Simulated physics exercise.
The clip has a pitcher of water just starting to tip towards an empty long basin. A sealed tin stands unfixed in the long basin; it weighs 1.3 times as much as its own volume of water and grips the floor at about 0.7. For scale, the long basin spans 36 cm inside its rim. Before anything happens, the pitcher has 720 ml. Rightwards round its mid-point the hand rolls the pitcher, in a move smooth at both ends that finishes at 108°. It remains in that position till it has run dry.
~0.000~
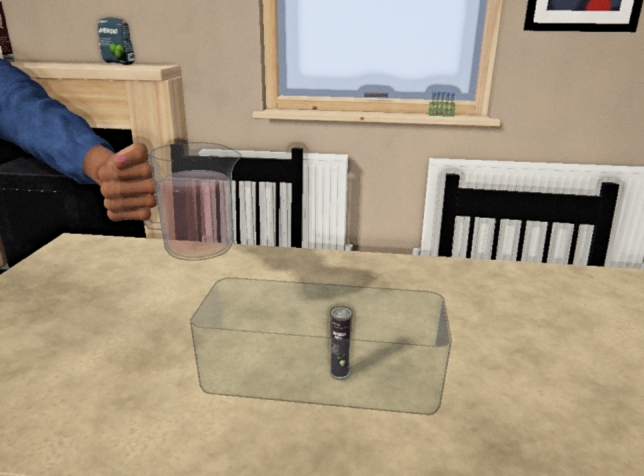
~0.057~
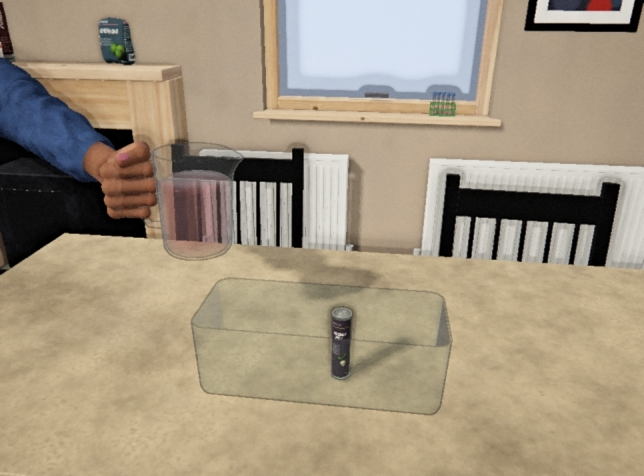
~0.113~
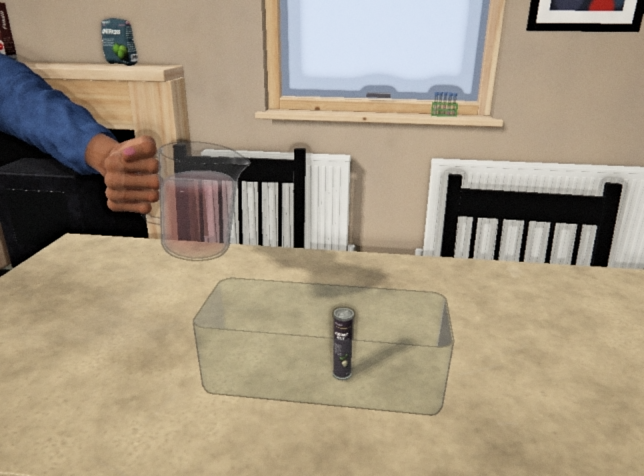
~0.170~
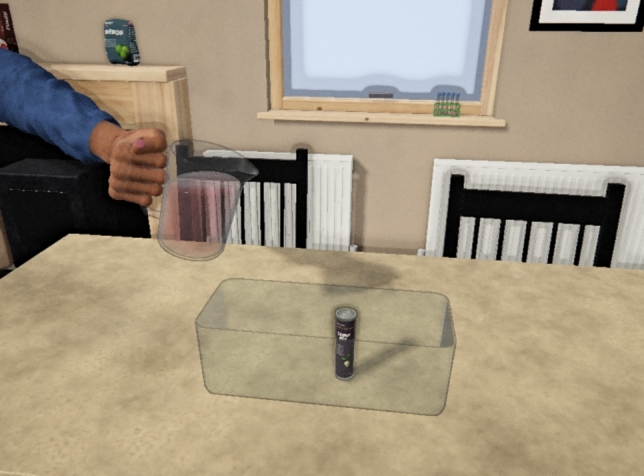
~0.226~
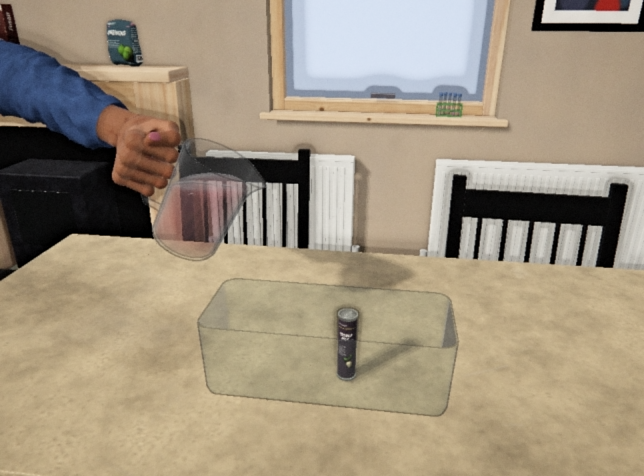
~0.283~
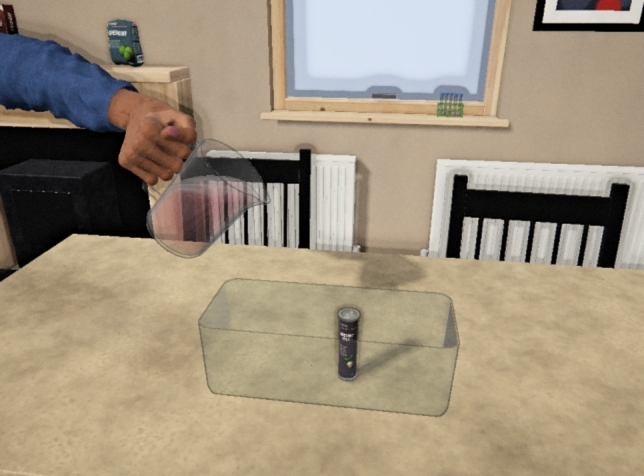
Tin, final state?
Watch, it's going to keep its feet.
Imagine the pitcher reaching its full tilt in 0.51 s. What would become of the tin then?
Result: Tin upright.
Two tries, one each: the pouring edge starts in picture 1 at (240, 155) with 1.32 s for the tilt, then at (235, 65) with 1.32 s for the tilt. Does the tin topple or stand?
Run one: It does not tip. Run two: It tumbles.
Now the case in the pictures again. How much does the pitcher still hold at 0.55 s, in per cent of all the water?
Near 64 in a hundred.
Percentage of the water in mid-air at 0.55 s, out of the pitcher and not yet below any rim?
Near 26 per cent at that time.
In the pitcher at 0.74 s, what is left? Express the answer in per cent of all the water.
Remaining share: Approx. 18 %.
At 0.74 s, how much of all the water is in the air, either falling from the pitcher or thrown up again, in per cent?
Estimate: Around 20 per cent.
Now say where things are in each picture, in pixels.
In the first picture, tilt 0°; pouring edge (241, 155); surface from (161, 177) to (229, 181); the long basin's rim runs from (205, 301) to (447, 319); the tin's top is at (341, 316).
In the second picture, tilt 2°; pouring edge (243, 157); surface from (163, 177) to (230, 181).
In the third picture, tilt 8°; pouring edge (250, 163); surface from (166, 177) to (234, 183).
In the fourth picture, tilt 17°; pouring edge (258, 173); surface from (170, 180) to (241, 184).
In the fifth picture, tilt 28°; pouring edge (266, 186); surface from (169, 193) to (249, 187).
In the sixth picture, tilt 42°; pouring edge (270, 202); surface from (164, 196) to (261, 193).
After 0.55 s the tilt is 100° and 64 per cent is still to pour; the tin stands where it began.
After 0.74 s the tilt is 108° and 17 per cent is still to pour; the tin stands where it began.
After 0.94 s the tilt is 108° and 2 per cent is still to pour; the tin stands where it began.
After 1.16 s the tilt is 108° and 0 per cent is still to pour; the tin stands where it began.
In the end the tin stands where it began.
